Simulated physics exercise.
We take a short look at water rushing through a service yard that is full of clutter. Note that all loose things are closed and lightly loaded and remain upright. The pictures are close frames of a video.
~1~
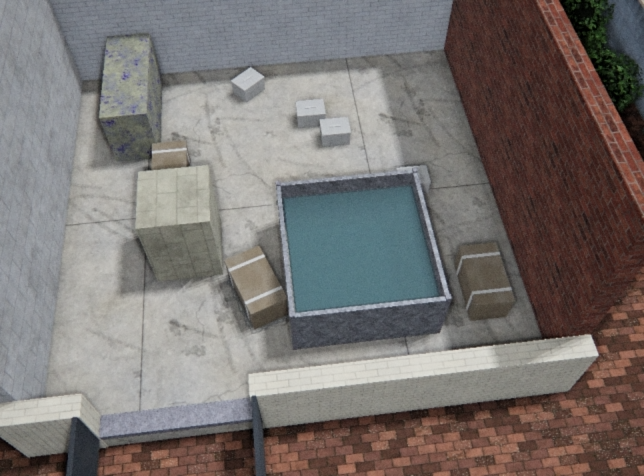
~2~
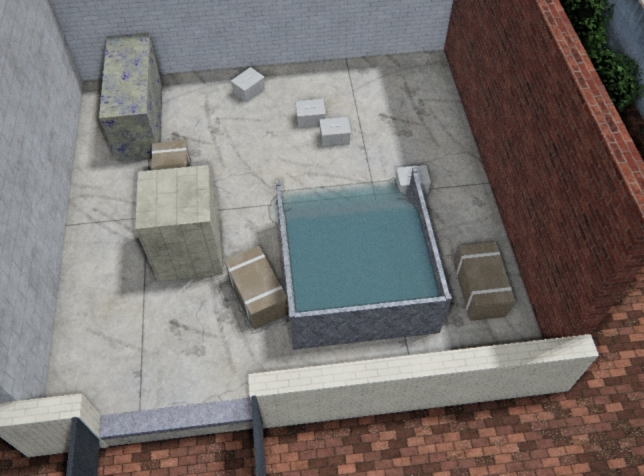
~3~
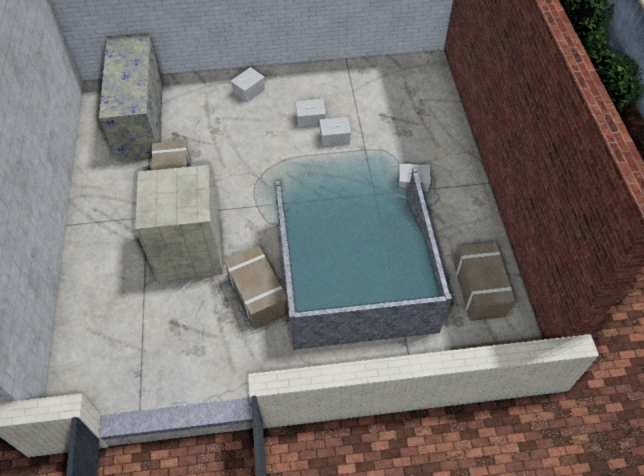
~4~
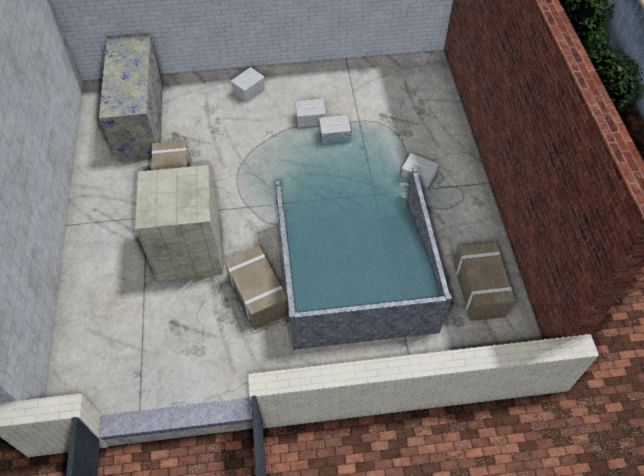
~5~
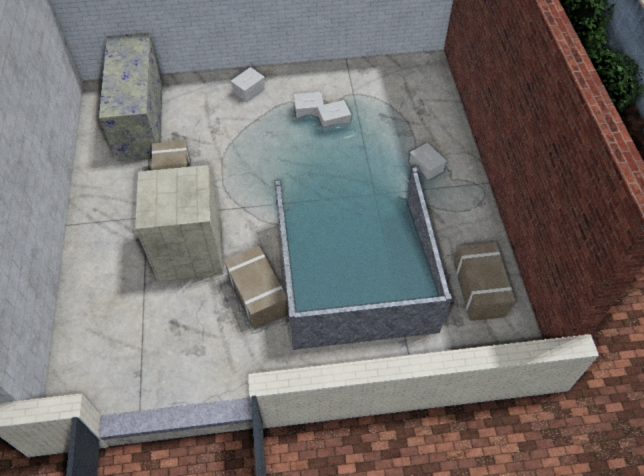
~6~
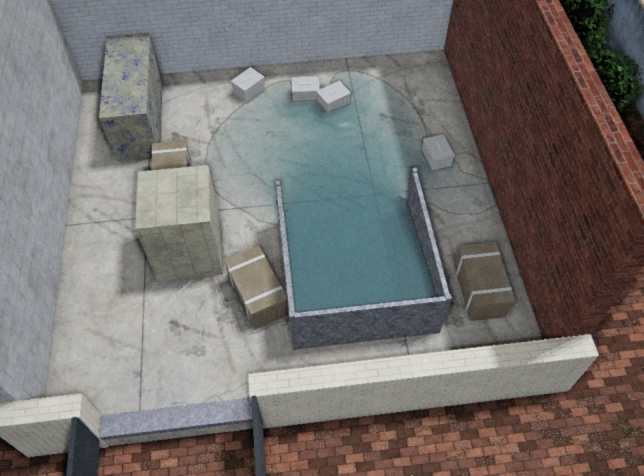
A walled concrete yard, with a grey wall behind and a red brick one at right, is seen from a high, fixed viewpoint. Teal water fills a grey-walled basin, with brown strapped boxes and pale blocks to its left, another brown box to its right, and small light-grey boxes behind. The basin's back opens, water spreads rearward across the floor, and three light boxes shift and turn while the rest stay put.
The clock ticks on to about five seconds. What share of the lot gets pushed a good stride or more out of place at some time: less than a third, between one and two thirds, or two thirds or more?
It reaches two thirds.
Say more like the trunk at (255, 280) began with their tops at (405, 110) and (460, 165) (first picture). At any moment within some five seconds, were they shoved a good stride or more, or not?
First goes the distance, second goes the distance.
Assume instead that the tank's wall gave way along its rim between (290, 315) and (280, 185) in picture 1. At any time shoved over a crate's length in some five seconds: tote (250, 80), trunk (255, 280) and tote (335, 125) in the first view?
Same order as named: Sent that far; sent that far; not sent that far.
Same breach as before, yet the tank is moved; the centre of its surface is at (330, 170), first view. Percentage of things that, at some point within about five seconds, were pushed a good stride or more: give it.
Estimate: Near 100 per cent of them.
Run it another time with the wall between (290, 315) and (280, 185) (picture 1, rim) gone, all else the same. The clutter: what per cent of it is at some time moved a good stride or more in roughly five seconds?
60 per cent or thereabouts.
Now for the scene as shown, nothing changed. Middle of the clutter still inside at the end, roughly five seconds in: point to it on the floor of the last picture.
Their average sits at about pixel (285, 208).
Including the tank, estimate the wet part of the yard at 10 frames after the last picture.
I'd say around 50 in a hundred.
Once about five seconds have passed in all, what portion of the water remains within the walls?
It works out at roughly 100 percent.
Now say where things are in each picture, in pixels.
The first picture shows a tote at (335, 126) rests on the ground; a tote at (414, 175), on the bottom; 0 of 7 have shifted.
The second picture shows a tote at (335, 126), on the bottom; a tote at (414, 175) rests on the ground; 0 of 7 have shifted.
The third picture shows a tote at (335, 126) rests on the ground; a tote at (415, 173), on the bottom, close to its start; 0 of 7 have shifted.
The fourth picture shows a tote at (335, 124) rests on the ground, close to its start; a tote at (420, 166), on the bottom, close to its start; 1 of 7 have shifted.
The fifth picture shows a tote at (334, 110) rests on the ground, close to its start; a tote at (428, 156), on the bottom, a stride from its start; 3 of 7 have shifted.
The sixth picture shows a tote at (334, 92), on the bottom, a stride from its start; a tote at (439, 147) rests on the ground, a stride from its start; 3 of 7 have shifted.
A moment on, 3 of 7 are well off their spots; 1 afloat.
Next, 4 of 7 are well off their spots; 3 afloat.
Later, 4 of 7 are well off their spots; 3 afloat.
In the end, 6 of 7 are well off their spots, and 6 have been at some point; 5 afloat.
